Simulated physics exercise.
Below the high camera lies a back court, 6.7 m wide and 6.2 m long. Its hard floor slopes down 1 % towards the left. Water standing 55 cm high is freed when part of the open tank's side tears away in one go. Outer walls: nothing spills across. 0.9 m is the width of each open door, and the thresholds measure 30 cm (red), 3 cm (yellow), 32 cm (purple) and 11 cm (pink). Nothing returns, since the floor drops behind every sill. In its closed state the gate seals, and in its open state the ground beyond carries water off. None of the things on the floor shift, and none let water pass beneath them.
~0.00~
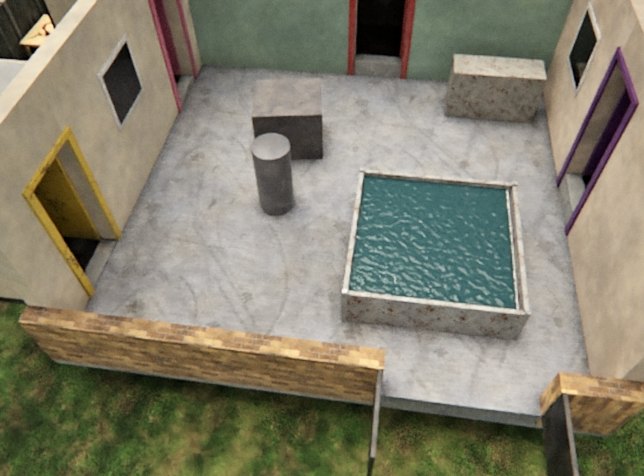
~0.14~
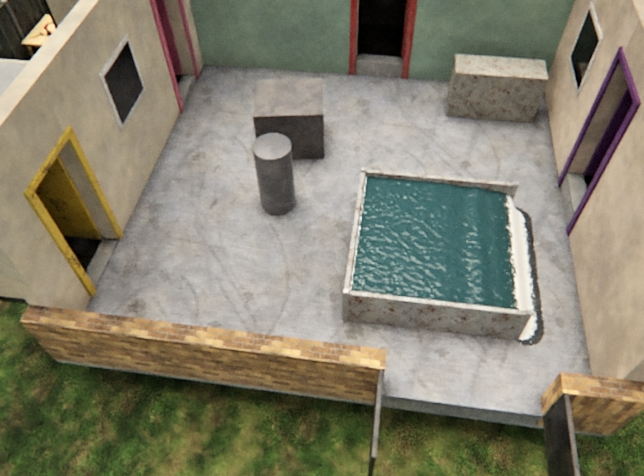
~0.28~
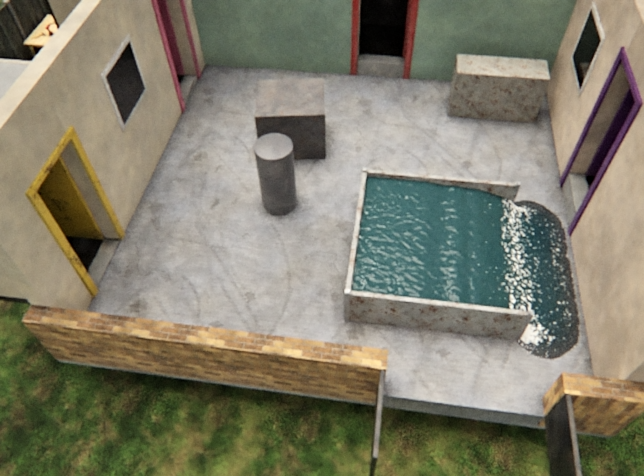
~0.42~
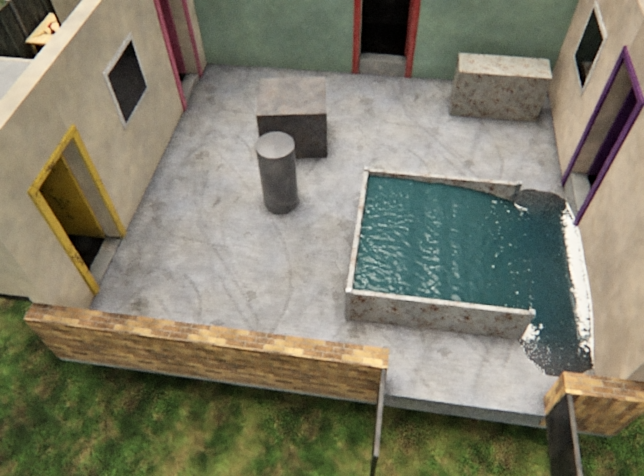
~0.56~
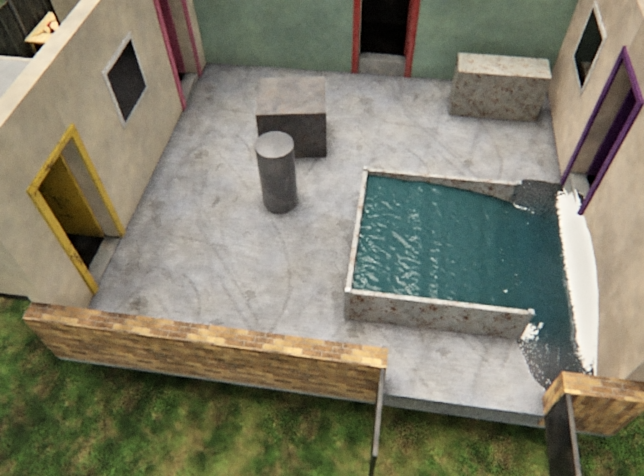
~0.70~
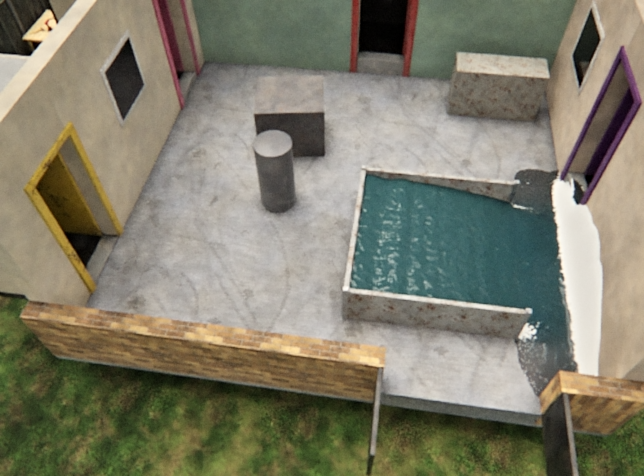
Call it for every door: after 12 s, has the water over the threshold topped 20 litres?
Red door not topped, yellow door topped, purple door not topped, pink door not topped.
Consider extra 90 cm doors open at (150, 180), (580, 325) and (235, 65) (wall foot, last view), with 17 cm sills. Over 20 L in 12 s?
Door 1: Lower; door 2: Higher; door 3: Lower.
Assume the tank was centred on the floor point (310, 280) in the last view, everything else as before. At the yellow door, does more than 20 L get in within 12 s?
Lab note: Yellow door limit not exceeded.
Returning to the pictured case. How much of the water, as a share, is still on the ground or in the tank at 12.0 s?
Some 78 in a hundred.
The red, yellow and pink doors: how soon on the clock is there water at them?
So red at 3.6 s, yellow at 4.0 s, and pink at 5.0 s.
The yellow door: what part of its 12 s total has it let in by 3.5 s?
Share: ~ 0 %.
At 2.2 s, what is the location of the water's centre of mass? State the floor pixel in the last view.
The water's centre is around (483, 255).
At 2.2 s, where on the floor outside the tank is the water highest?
Pixel (582, 401), about.
After 1.4 s water covers 10 % of the floor and is deepest (46 cm) near (582, 401); red door not reached, yellow door not reached, purple door 29 cm at the sill, 2 L in, pink door not reached.
After 2.2 s water covers 20 % of the floor and is deepest (42 cm) near (582, 401); red door not reached, yellow door not reached, purple door 26 cm at the sill, 4 L in, pink door not reached.
After 3.5 s water covers 50 % of the floor and is deepest (24 cm) near (537, 87); red door not reached, yellow door not reached, purple door 15 cm at the sill, 4 L in, pink door not reached.
After 7.0 s water covers 85 % of the floor and is deepest (16 cm) near (567, 399); red door 3 cm at the sill, 0 L in, yellow door 6 cm at the sill, 33 L in, purple door 11 cm at the sill, 4 L in, pink door 11 cm at the sill, 3 L in.
After 12.0 s water covers 95 % of the floor and is deepest (12 cm) near (73, 333); red door 2 cm at the sill, 0 L in, yellow door 8 cm at the sill, 66 L in, purple door 6 cm at the sill, 4 L in, pink door 9 cm at the sill, 4 L in.
